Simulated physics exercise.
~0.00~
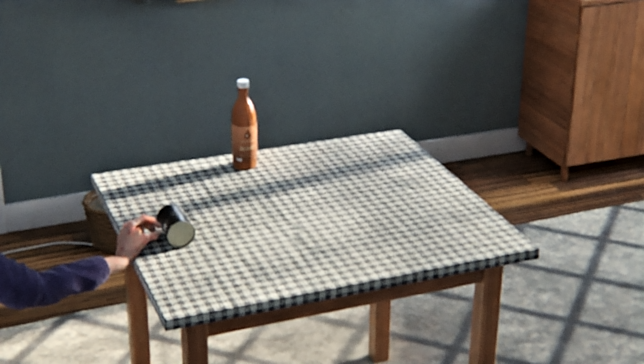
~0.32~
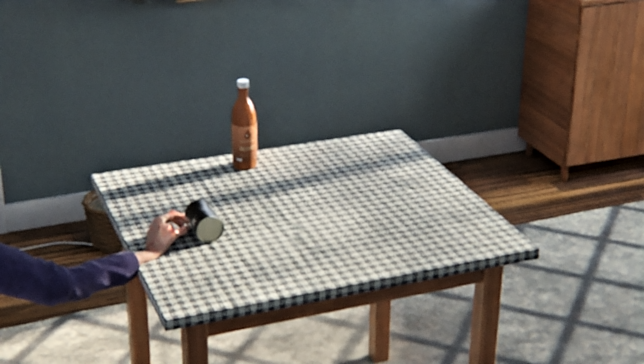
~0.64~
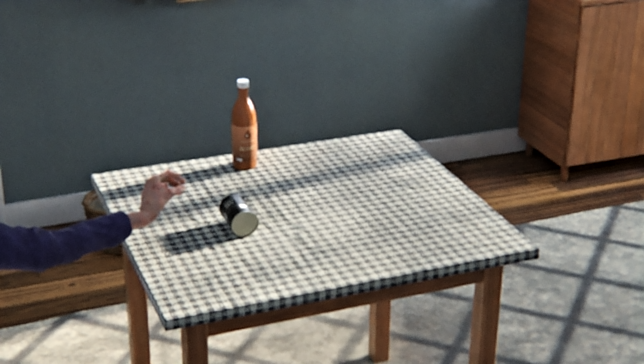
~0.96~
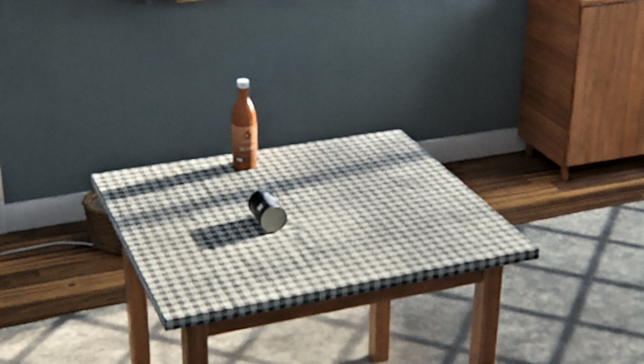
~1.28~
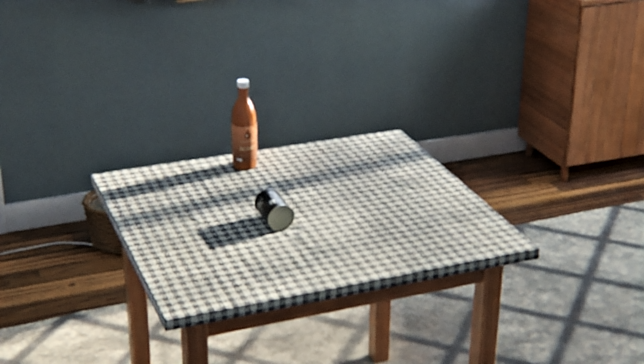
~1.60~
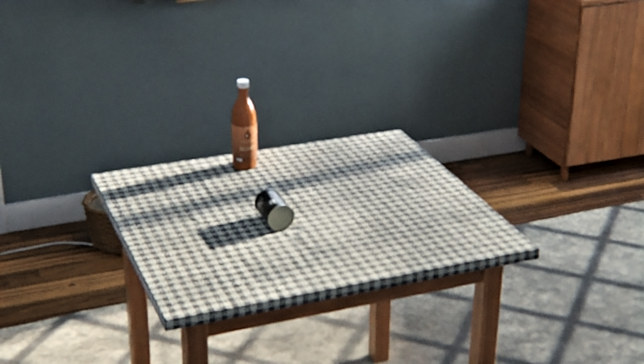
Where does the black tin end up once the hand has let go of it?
The black tin stays on the table, coming to rest on its side on the checked top.
On a checked tabletop, a hand pushing a black tin on its side, which rolls right and stops near an orange bottle.
